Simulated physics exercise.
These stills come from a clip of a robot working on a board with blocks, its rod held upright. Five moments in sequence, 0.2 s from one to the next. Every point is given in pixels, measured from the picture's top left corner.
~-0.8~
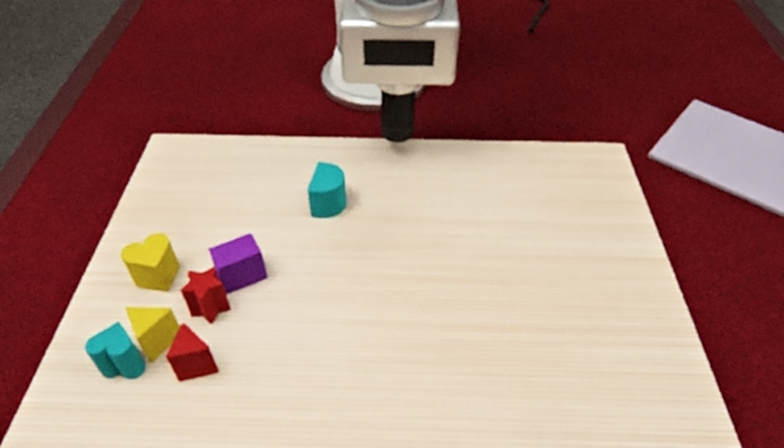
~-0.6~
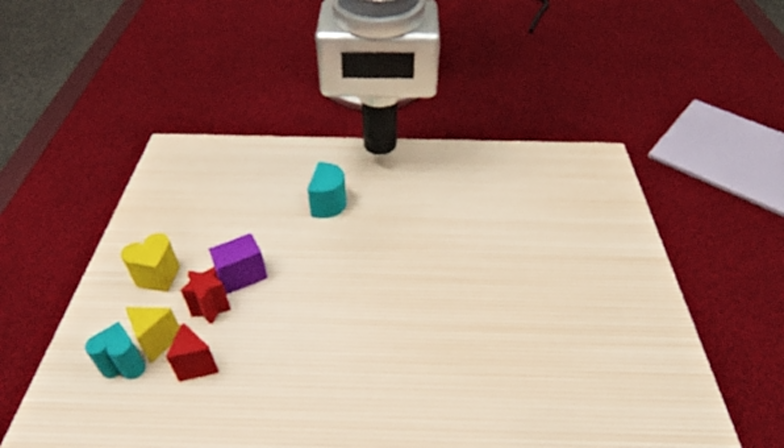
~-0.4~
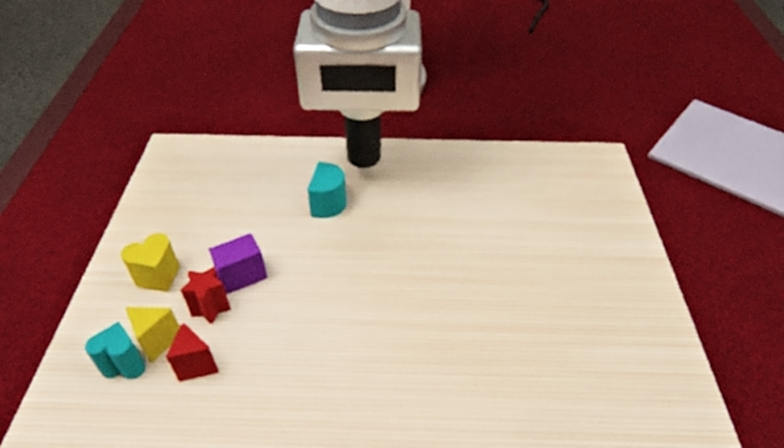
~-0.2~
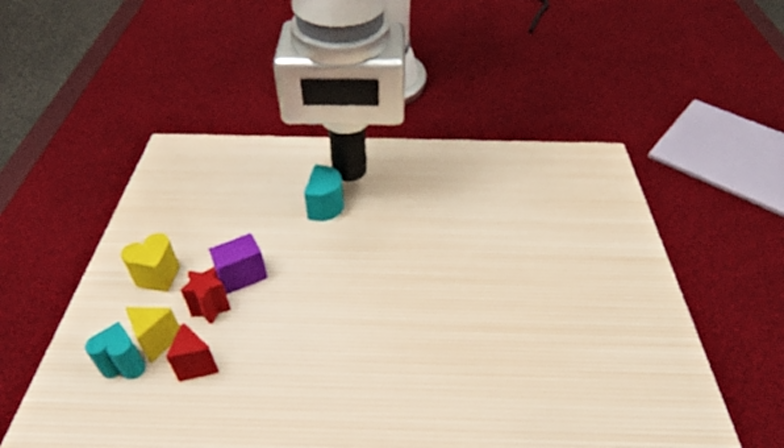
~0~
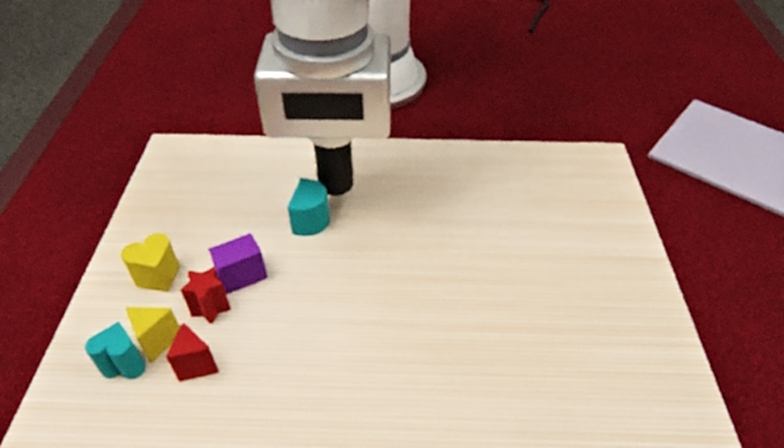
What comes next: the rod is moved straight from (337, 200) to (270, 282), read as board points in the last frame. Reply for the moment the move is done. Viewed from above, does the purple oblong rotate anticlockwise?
I expect so.
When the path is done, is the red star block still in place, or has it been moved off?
Here's my answer: The red star block gets displaced.
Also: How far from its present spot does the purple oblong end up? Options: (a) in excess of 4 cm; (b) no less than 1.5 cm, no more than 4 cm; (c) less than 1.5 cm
a.
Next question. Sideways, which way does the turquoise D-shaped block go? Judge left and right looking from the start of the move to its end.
It is pushed towards the right-hand side.
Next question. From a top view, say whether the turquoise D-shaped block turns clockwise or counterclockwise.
Bird's-eye view: Clockwise.
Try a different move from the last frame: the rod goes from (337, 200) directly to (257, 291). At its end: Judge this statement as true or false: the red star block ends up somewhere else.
That statement is accurate.
On the path given first. One third of the way, rod at (314, 210); turquoise D-shaped block at (281, 219).
Two thirds of the way, rod at (291, 237); red star block at (185, 294), turned 40° anticlockwise; purple oblong at (202, 262), turned 25° anticlockwise; turquoise D-shaped block at (246, 239), turned 45° clockwise.
At the end, rod at (266, 267); red star block at (178, 300), turned 70° anticlockwise; purple oblong at (171, 268), turned 55° anticlockwise; turquoise D-shaped block at (217, 251), turned 100° clockwise.
